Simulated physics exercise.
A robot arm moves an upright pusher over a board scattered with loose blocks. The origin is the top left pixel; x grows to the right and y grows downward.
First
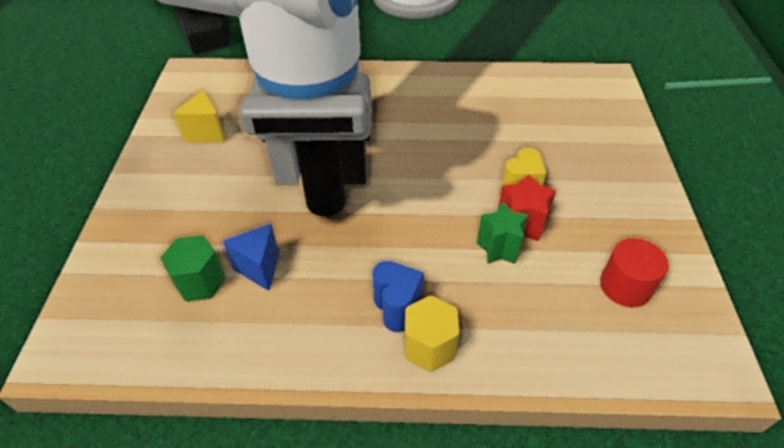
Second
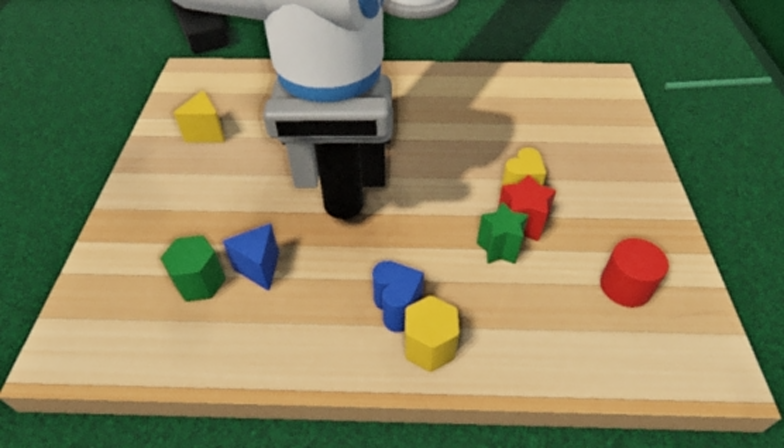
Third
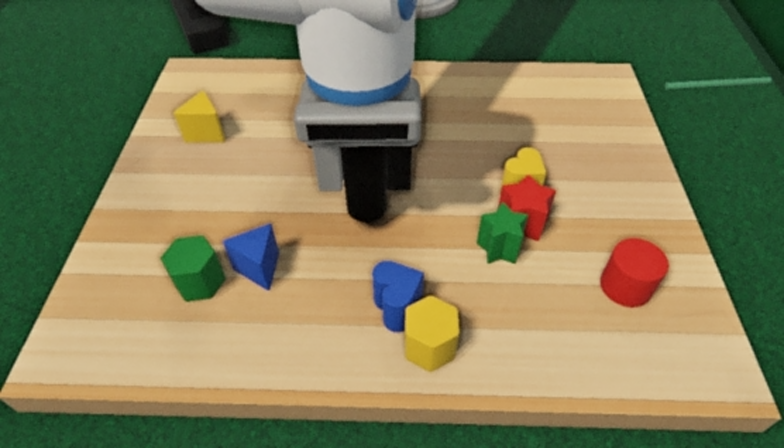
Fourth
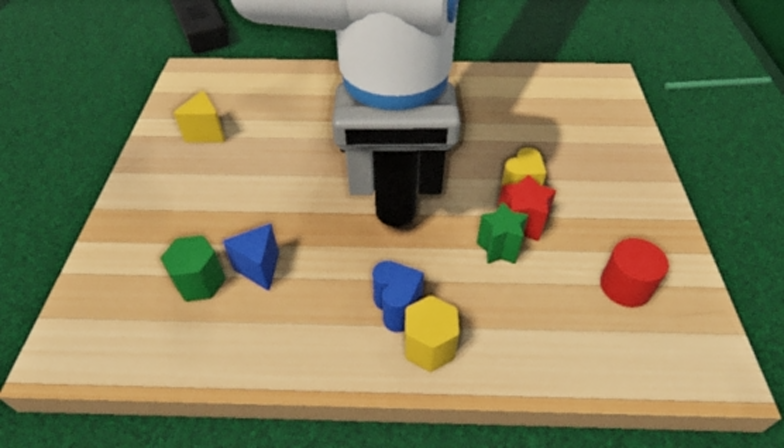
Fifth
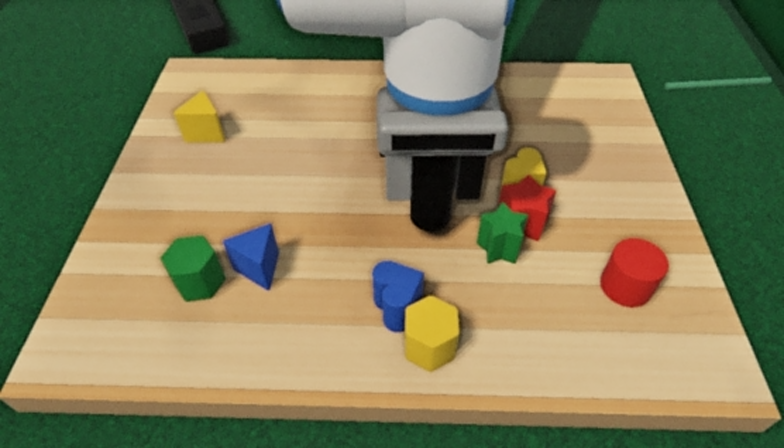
A robot arm slides its black pusher right across a wooden board of still, colourful blocks.
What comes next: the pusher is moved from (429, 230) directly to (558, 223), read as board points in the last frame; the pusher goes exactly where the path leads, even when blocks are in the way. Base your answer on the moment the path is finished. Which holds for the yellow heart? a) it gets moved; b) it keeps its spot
It's b.
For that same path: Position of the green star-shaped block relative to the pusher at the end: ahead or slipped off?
I think the pusher loses the green star-shaped block somewhere along the way.
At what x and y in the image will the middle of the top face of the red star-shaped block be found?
I'd place it at (606, 190), taking the centre of its top.
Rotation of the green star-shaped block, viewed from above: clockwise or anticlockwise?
Top view: Clockwise.
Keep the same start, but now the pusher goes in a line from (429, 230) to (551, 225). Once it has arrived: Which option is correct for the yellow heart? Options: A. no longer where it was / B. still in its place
B.
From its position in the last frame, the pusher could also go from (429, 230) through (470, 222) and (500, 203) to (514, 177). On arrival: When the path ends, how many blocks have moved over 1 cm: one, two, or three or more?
A pair of blocks is moved.
On the path given first. One third of the way, pusher (476, 214); nothing pushed yet.
Two thirds of the way, pusher (519, 212); green star-shaped block (523, 225), turned 40° clockwise; red star-shaped block (562, 192).
At the end, pusher (562, 210); green star-shaped block (524, 224), turned 50° clockwise; yellow heart not moved; red star-shaped block (606, 190).
